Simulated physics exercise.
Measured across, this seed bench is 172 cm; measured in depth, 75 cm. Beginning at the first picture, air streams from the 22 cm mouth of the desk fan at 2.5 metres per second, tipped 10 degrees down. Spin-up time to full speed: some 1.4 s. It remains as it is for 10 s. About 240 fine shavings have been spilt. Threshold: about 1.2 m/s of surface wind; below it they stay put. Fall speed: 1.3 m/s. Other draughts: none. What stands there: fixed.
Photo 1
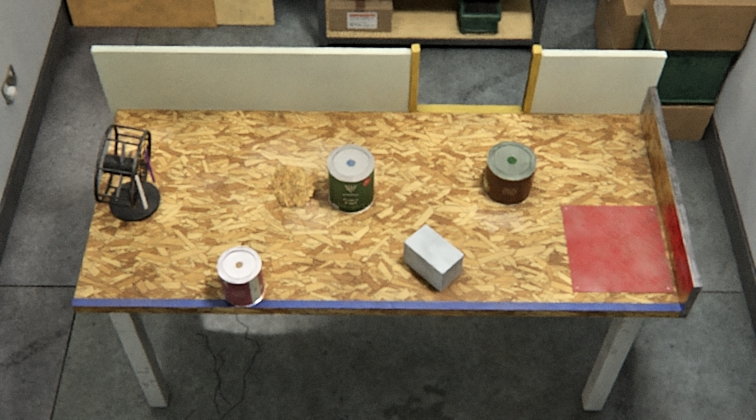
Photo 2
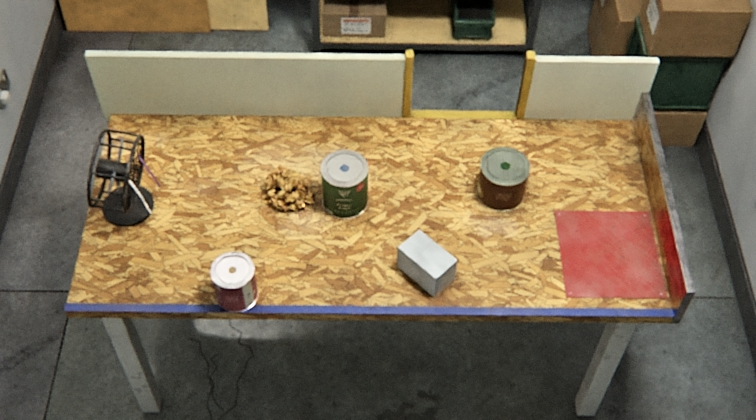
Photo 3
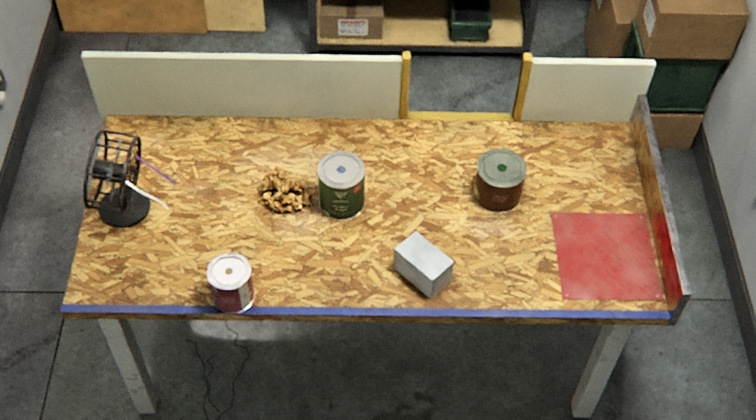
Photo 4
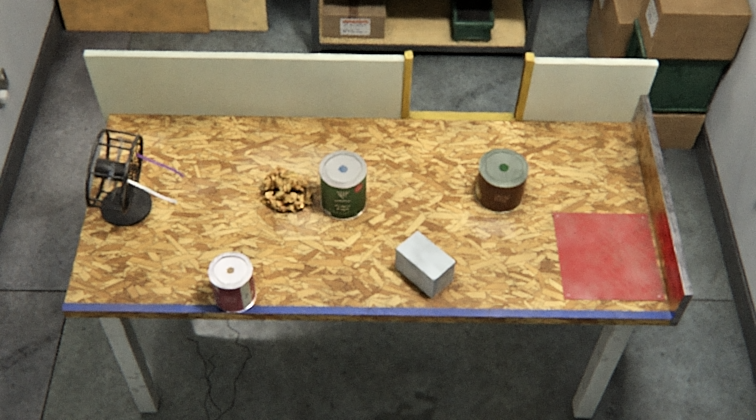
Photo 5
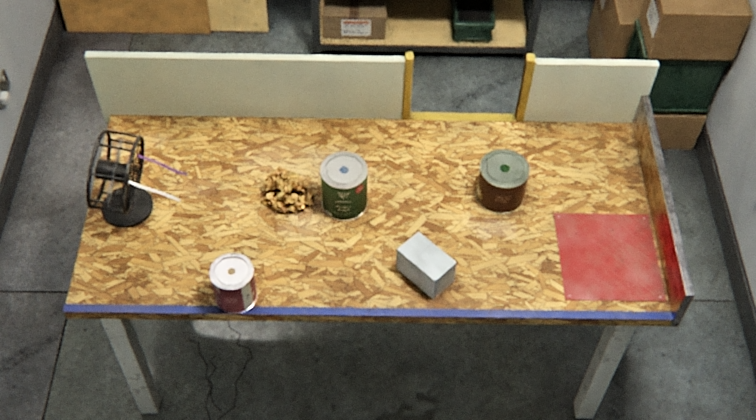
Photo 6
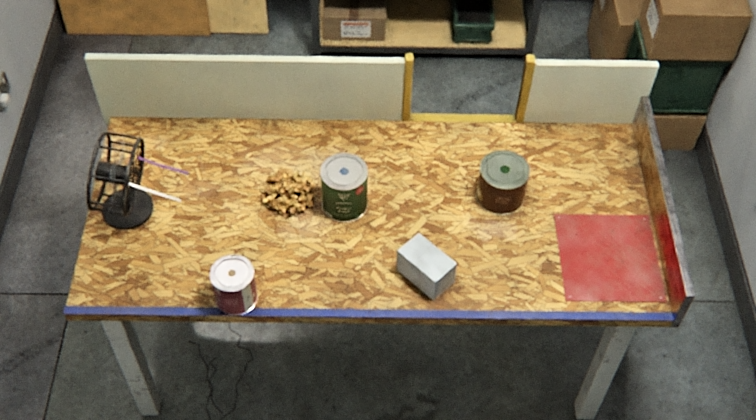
Wooden workbench holding tins, a grey box and a pile of shavings, with ribbons fluttering from a small fan and shavings shifting slightly.
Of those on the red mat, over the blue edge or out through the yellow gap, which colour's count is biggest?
The count is biggest for yellow.
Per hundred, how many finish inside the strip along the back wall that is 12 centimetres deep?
Share: Approx. 30 %.
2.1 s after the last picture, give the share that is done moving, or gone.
30 %.
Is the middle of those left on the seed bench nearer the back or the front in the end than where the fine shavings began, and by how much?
Looks like a rearward shift by some 30 cm.
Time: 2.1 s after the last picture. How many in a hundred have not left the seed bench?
Near 70 percent remain.
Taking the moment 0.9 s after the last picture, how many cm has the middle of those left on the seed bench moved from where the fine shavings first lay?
Around 40 cm from the start.
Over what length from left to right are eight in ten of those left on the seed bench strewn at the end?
80 centimetres or so.
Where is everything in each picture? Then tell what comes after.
In the first frame, the middle of the fine shavings is near (294, 187), none has stirred yet and the mouth of the desk fan is at (124, 166).
In the second frame, the middle of the fine shavings is near (287, 187), about 1 % have left their places, the blue edge is centred on (370, 314), the red mat is centred on (609, 253) and the yellow gap is centred on (463, 118).
In the third frame, the middle of the fine shavings is near (283, 189), about 1 % have left their places, the top of a tin is at (341, 169) and the top of a tin is at (229, 271).
In the fourth frame, the middle of the fine shavings is near (285, 188) and about 1 % have left their places.
In the fifth frame, the middle of the fine shavings is near (286, 189) and about 1 % have left their places.
In the sixth frame, the middle of the fine shavings is near (290, 192), the farthest in sight from the desk fan is at (313, 191) and about 15 % have left their places.
Then, 0.9 s after the last picture, 1 % are over the blue edge, 0 % on the red mat and 6 % out through the yellow gap; the middle of those still in play is near (371, 124); 10 % have settled or left.
Then, 2.1 s after the last picture, 4 % are over the blue edge, 2 % on the red mat and 28 % out through the yellow gap; the middle of those still in play is near (398, 119); 28 % have settled or left.
Then, 4.4 s after the last picture, 6 % are over the blue edge, 3 % on the red mat and 44 % out through the yellow gap; the middle of those still in play is near (442, 118); 52 % have settled or left.
Then, 8.9 s after the last picture, at the end, 7 % are over the blue edge, 1 % on the red mat and 54 % out through the yellow gap; the middle of those still in play is near (458, 116).
